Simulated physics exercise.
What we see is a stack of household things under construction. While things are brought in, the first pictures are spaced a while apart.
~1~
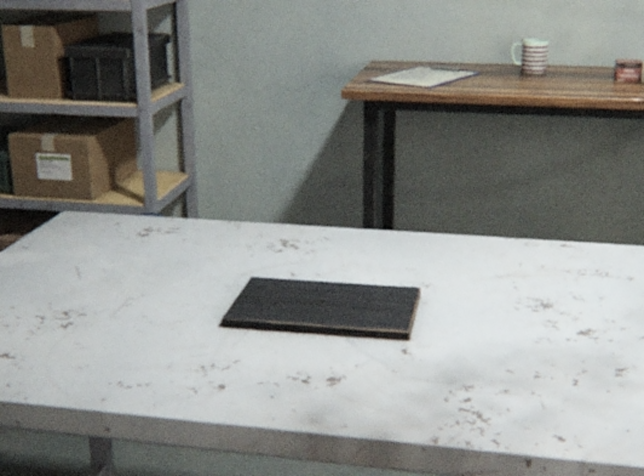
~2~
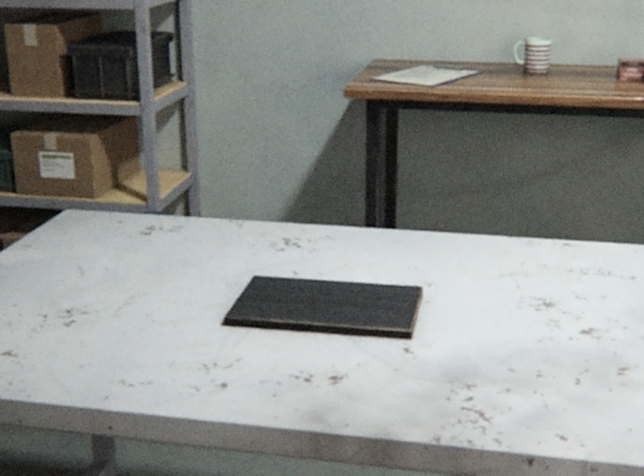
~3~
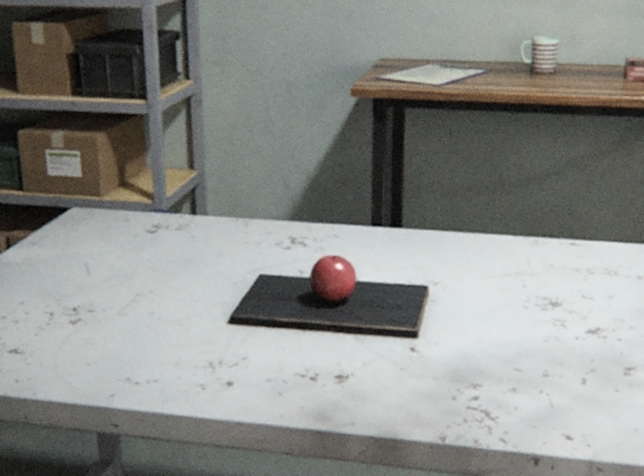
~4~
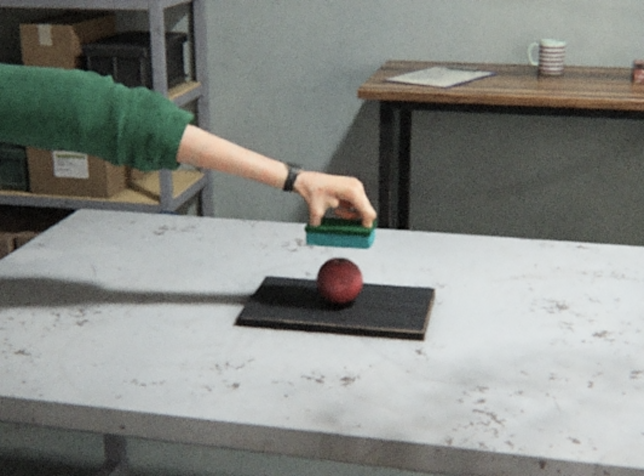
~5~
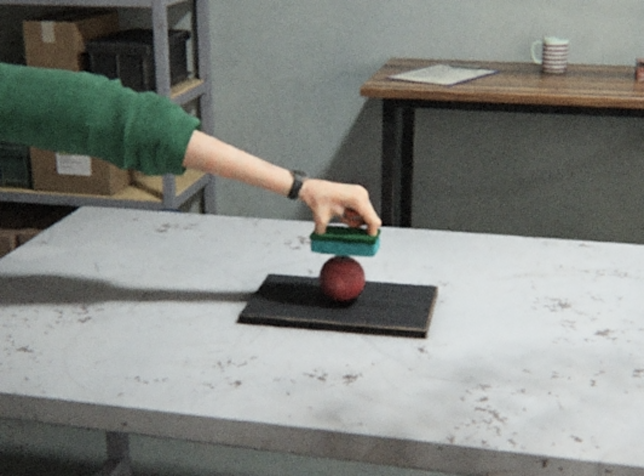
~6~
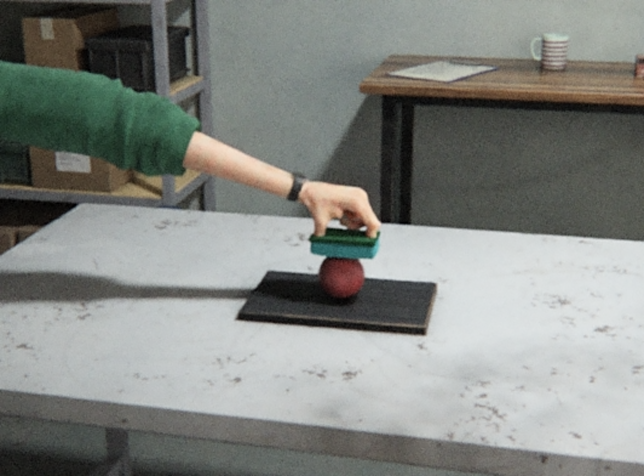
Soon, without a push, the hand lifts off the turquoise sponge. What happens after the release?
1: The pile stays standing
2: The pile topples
The answer is 2.
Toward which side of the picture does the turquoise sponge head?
Observed: The object is displaced in the rightward direction.
Then, 0.50 s past the last view, turquoise sponge now fallen.
Then, 1.20 s past the last view, things are still on the move.
Finally, fallen, turquoise sponge; the other 2 still in place. Final places as the last picture's camera would see them, turquoise sponge near (395, 270). The pile gives way.
